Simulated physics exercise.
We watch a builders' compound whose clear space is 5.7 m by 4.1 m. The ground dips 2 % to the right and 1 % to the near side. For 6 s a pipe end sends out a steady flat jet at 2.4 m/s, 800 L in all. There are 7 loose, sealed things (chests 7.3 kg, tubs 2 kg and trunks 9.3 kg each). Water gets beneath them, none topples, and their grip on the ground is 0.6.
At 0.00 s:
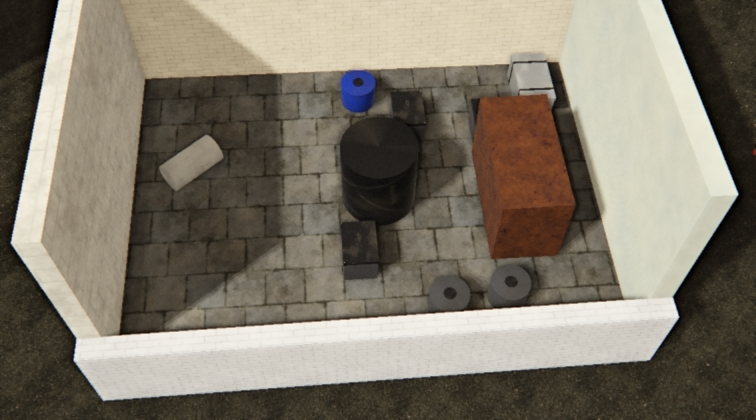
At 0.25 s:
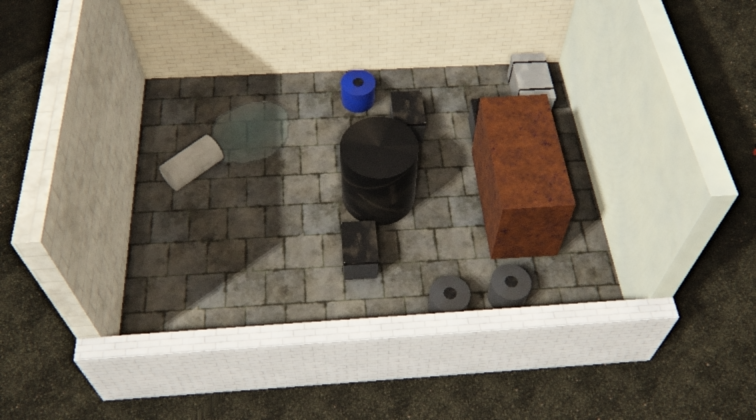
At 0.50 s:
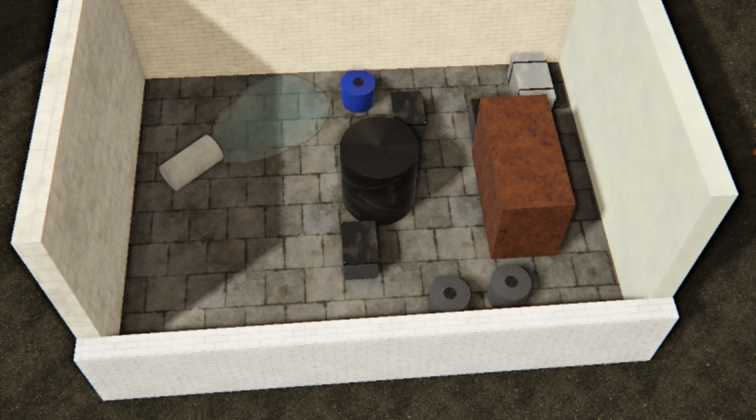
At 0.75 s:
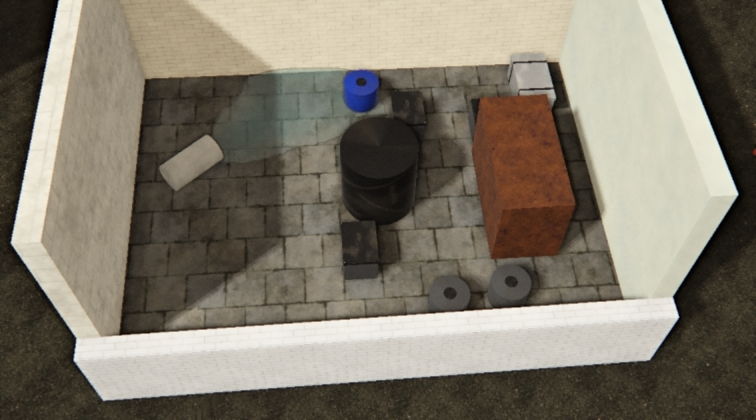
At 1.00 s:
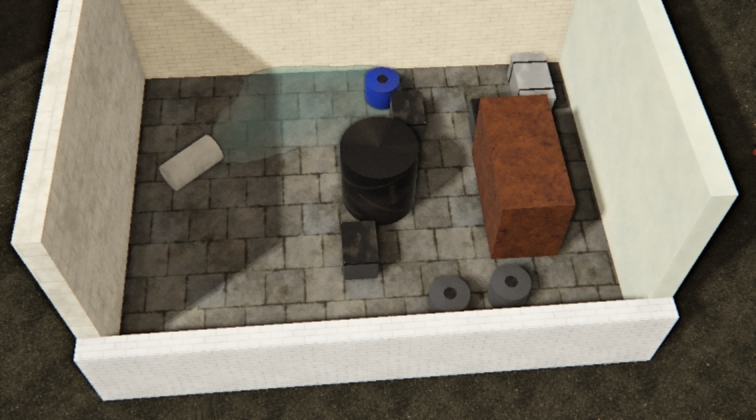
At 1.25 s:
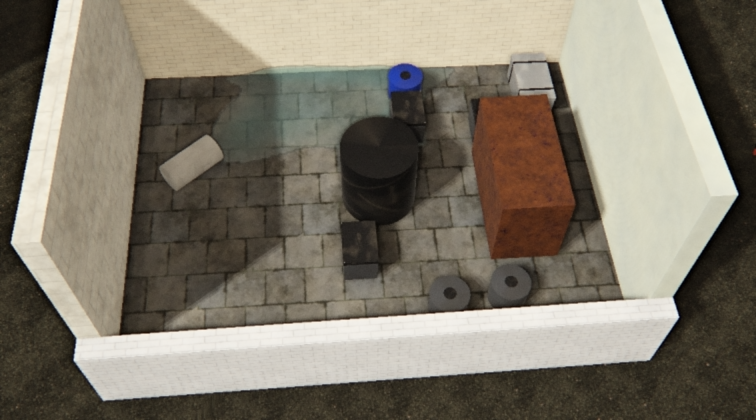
Shallow water spreading across a walled stone floor, then the blue tub sliding right along the back wall behind dark containers.
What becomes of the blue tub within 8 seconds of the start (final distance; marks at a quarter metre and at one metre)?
Blue tub travels far.
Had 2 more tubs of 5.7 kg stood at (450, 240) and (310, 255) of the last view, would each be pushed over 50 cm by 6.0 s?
In that order: Under, under.
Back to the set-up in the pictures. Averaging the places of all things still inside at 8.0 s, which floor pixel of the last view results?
Near (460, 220).
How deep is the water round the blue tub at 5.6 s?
About 12 cm.
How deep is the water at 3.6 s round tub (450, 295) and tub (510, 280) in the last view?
About 0 and 0 cm.
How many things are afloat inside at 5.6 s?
I count 3.
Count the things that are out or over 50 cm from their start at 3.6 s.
By then 2.
After 1.8 s the blue tub is near (474, 78), 1.5 m from its start, aground; 0 afloat.
After 3.6 s the blue tub is near (528, 96), 2.2 m from its start, afloat; 2 afloat.
After 5.6 s the blue tub is near (533, 112), 2.3 m from its start, afloat; 3 afloat.
After 8.0 s the blue tub is near (564, 156), 2.8 m from its start, afloat; 5 afloat.
